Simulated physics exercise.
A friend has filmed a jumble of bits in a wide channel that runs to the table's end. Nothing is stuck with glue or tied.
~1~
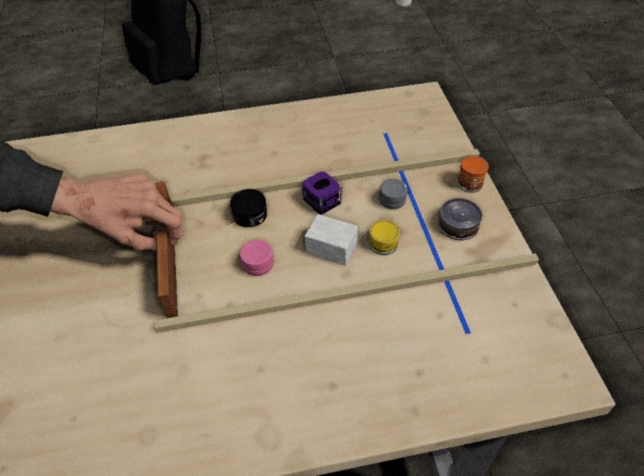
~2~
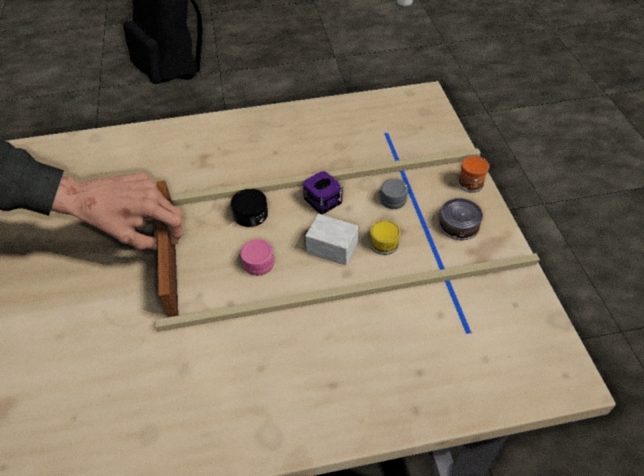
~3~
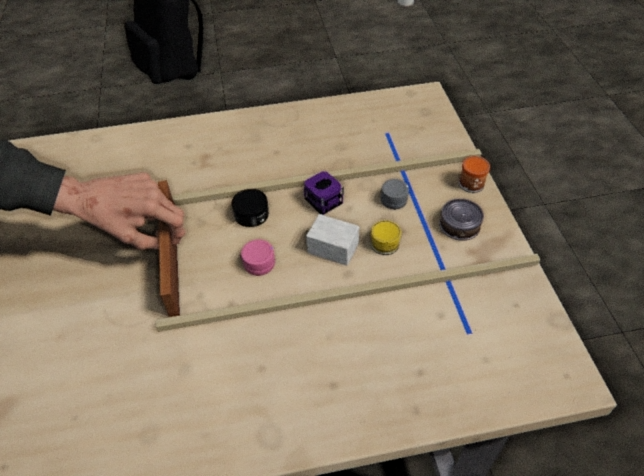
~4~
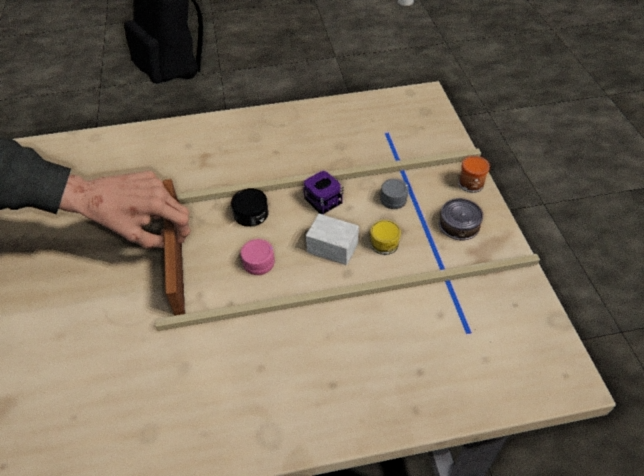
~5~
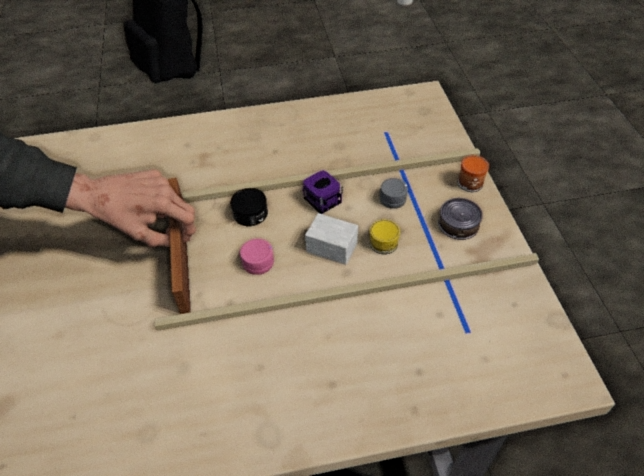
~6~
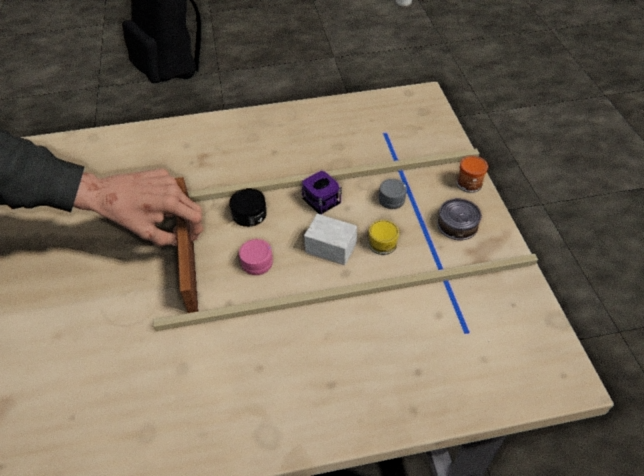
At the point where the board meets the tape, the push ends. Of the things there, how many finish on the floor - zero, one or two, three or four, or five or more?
Zero finish on the floor.
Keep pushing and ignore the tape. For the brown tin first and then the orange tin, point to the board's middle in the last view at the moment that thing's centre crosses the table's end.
For the brown tin, about (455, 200); for the orange tin, about (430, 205).
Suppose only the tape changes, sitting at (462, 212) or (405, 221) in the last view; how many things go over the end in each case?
Counts per try: 3 and 0.
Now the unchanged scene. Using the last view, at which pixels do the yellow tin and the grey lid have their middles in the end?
The yellow tin stops around (477, 244); the grey lid around (453, 190).
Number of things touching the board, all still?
That makes 3.
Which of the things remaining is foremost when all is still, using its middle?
Closest in the end is the orange tin.
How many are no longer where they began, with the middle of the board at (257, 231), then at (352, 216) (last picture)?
One spot: 2. Other spot: 6.
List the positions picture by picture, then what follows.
Orange tin (472, 174); brown tin (460, 219); grey lid (393, 194); board (166, 247); tape (421, 219), in the first frame.
Brown tin (460, 219); board (167, 246), in the second frame.
Grey lid (395, 194); yellow tin (385, 238), in the third frame.
Orange tin (473, 174); pink lid (258, 257), in the fourth frame.
Brown tin (460, 219); white block (332, 239), in the fifth frame.
Orange tin (472, 175); brown tin (459, 219); grey lid (393, 194); board (186, 242); tape (420, 218), in the sixth frame.
Soon after, none off yet; orange tin at rest near (472, 175); brown tin at rest near (459, 219); grey lid at rest near (393, 194).
Then, none off yet; orange tin at rest near (472, 175); brown tin at rest near (459, 219); grey lid moved about its own width near (416, 197).
At rest, the number that fall off is zero.
